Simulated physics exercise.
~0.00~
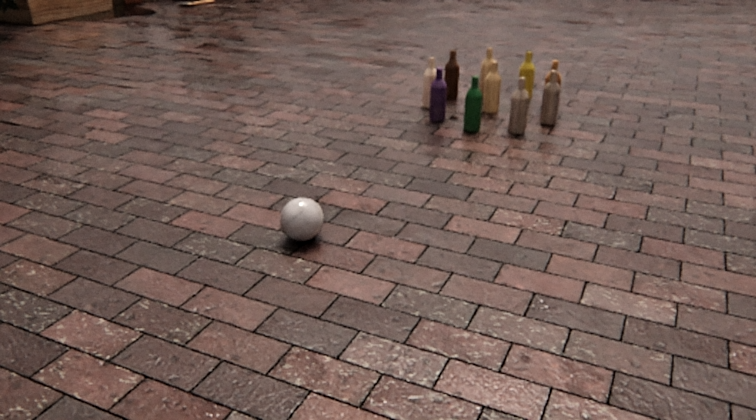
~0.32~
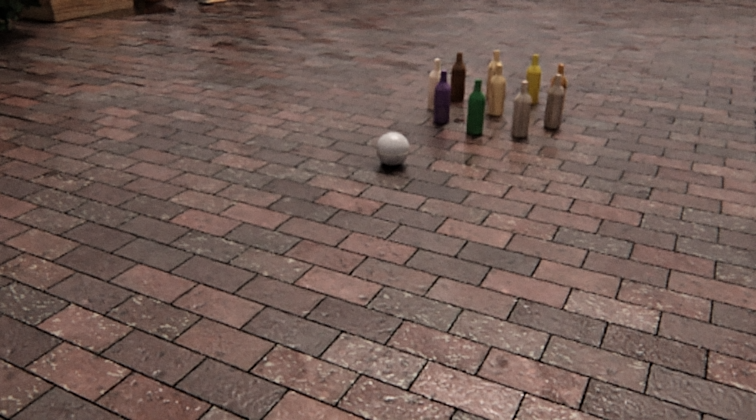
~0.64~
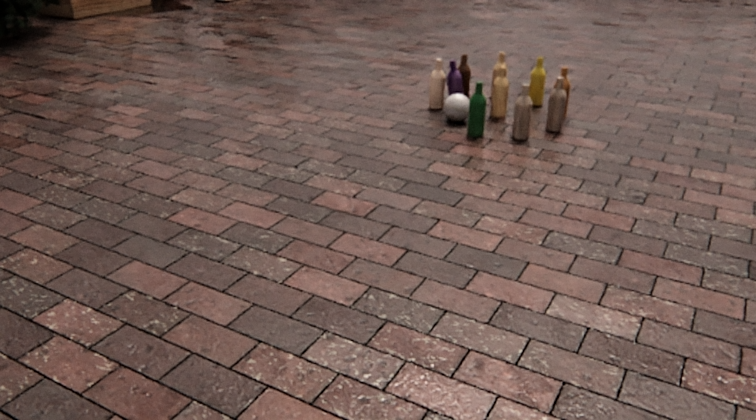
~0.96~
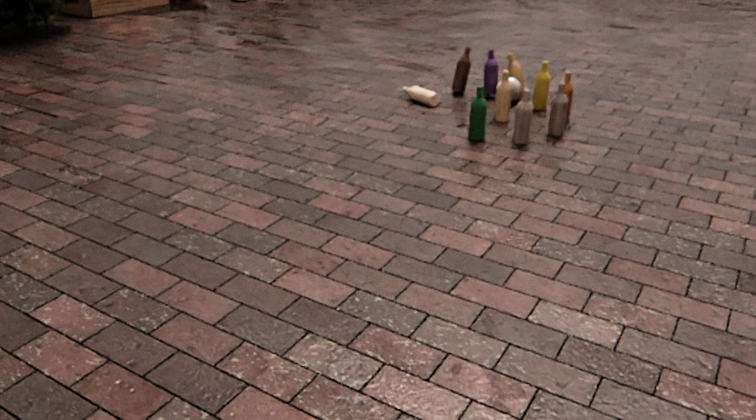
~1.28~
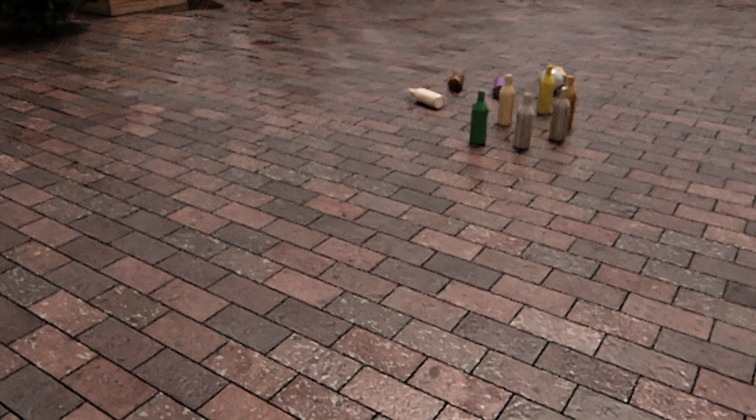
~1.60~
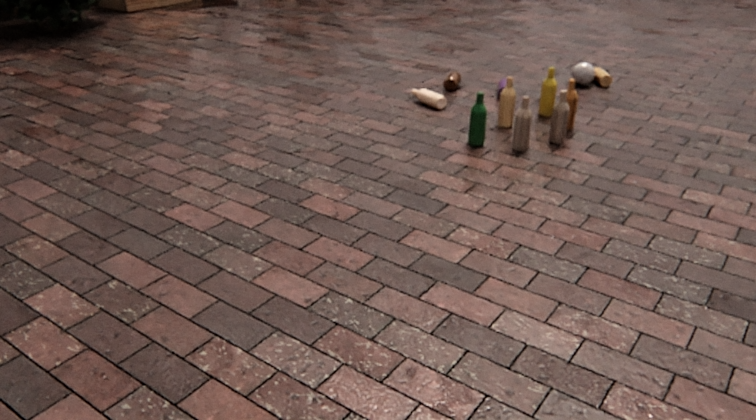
A wide floor of reddish and grey bricks, seen from above at an angle, stretches away with the view drifting slightly. A cluster of bottle-shaped skittles stands toward the upper right, among them purple and dark brown ones at the back left, green in front and yellow behind, while a pale ball rolls toward them from the left. The ball enters beside the purple skittle, and a cream one topples to the left. Passing behind the front skittles, it leaves the purple and brown ones down. Finally it emerges at the far right near another fallen skittle, with yellow and green still upright.
